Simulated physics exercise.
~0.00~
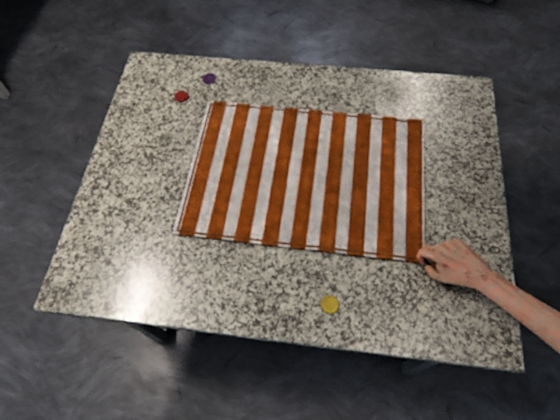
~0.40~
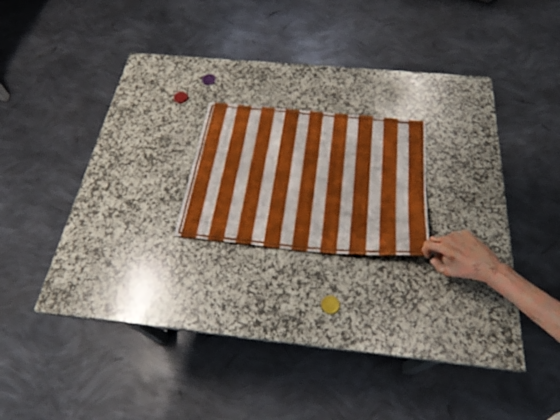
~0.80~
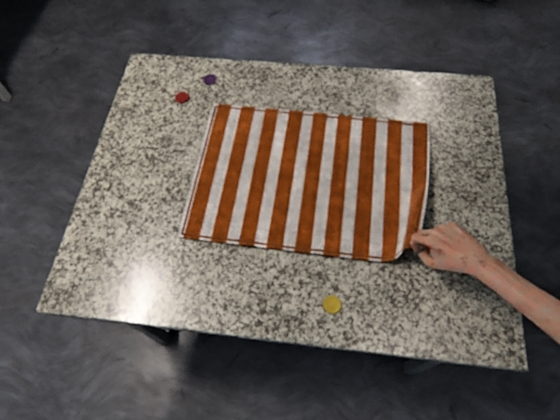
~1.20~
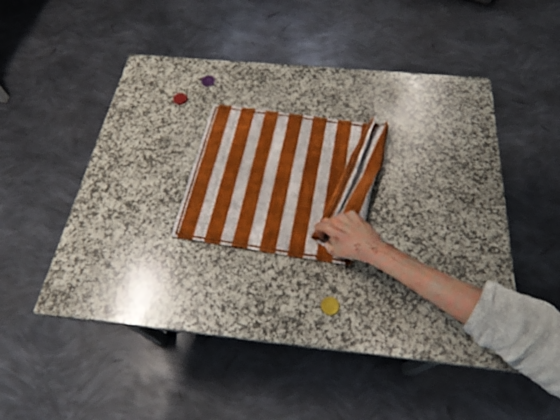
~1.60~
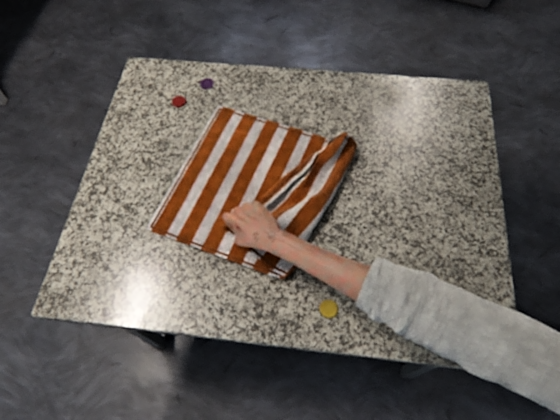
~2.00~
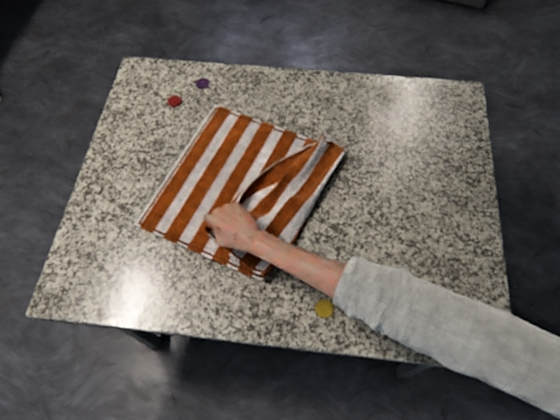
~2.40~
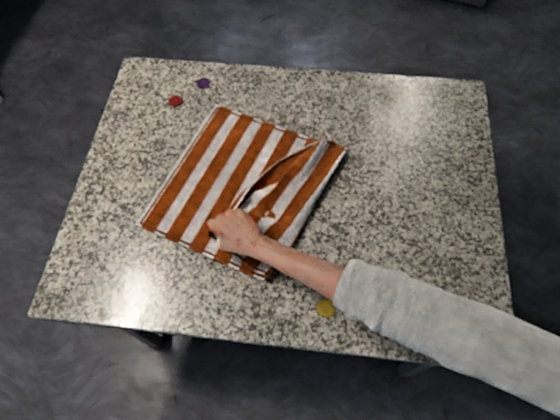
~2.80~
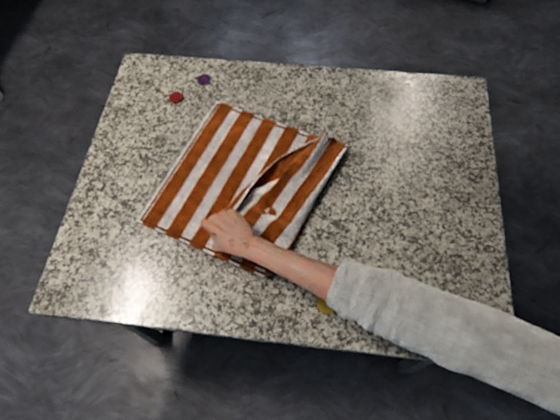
On a speckled stone-topped table, a hand pinched the near right corner of an orange and white striped towel, pulled it left and folded it over, leaving the cloth bunched under the hand, with the red, purple and yellow discs still uncovered.
